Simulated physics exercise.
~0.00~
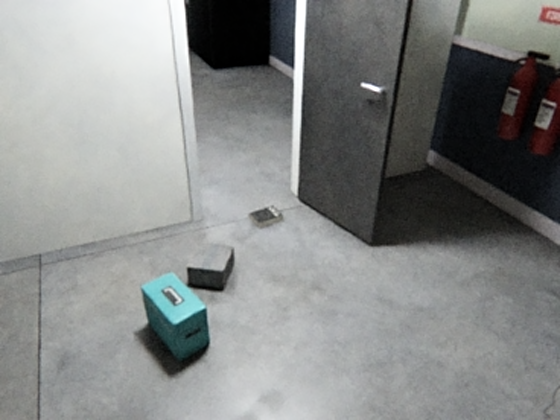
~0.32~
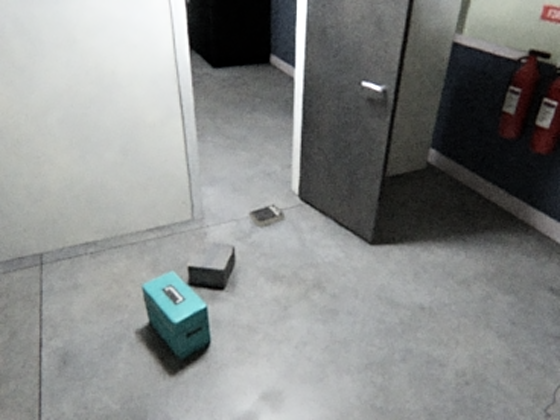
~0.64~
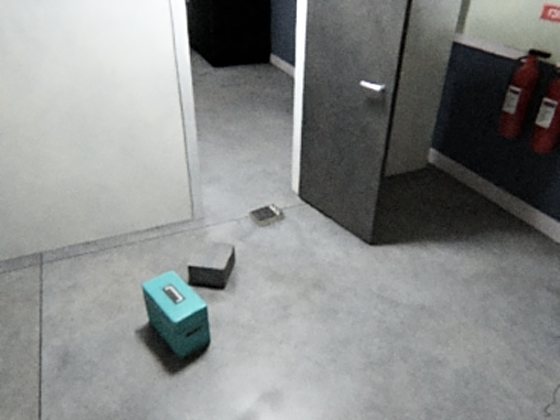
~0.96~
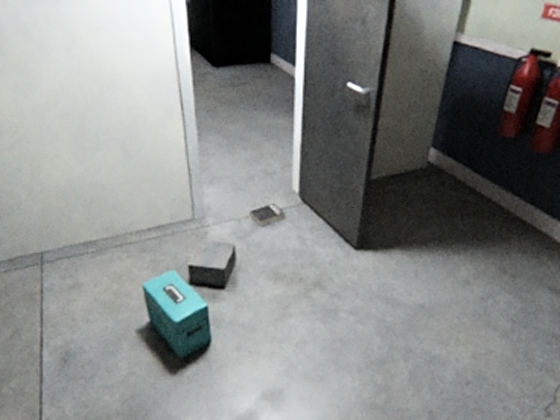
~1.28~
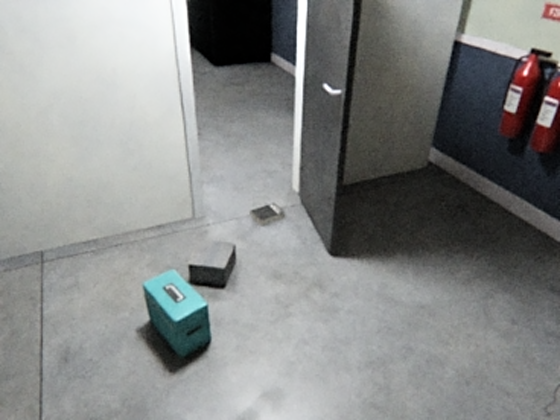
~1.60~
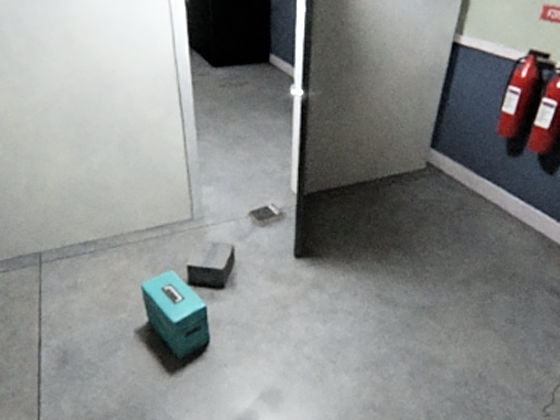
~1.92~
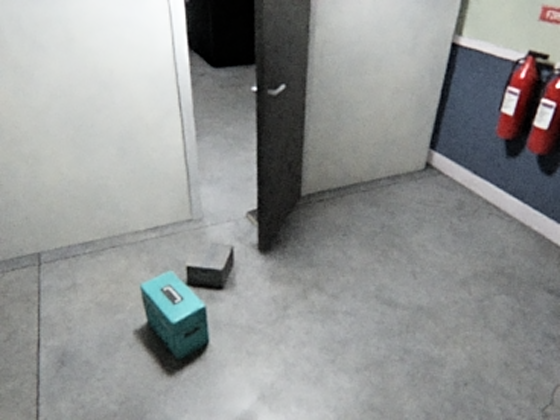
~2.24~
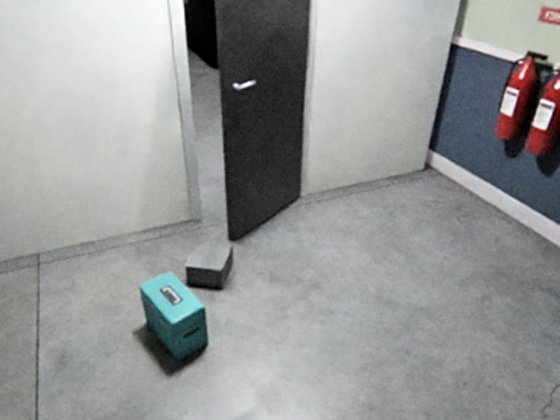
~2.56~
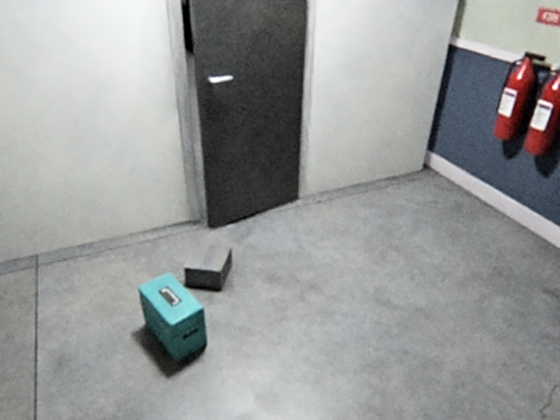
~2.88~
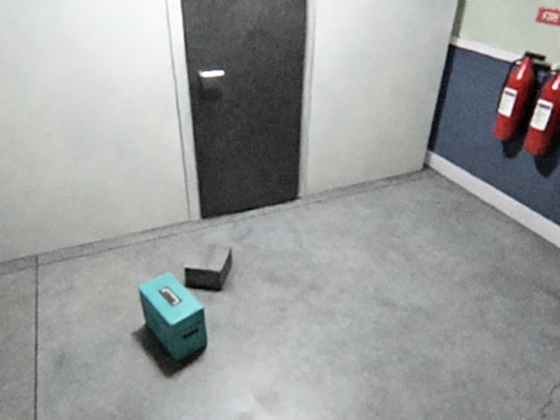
A dark door swung leftward from wide open until it was fully shut, sweeping a small flat object on the floor by the doorway out of sight, while the turquoise toolbox and the grey box stayed where they were.
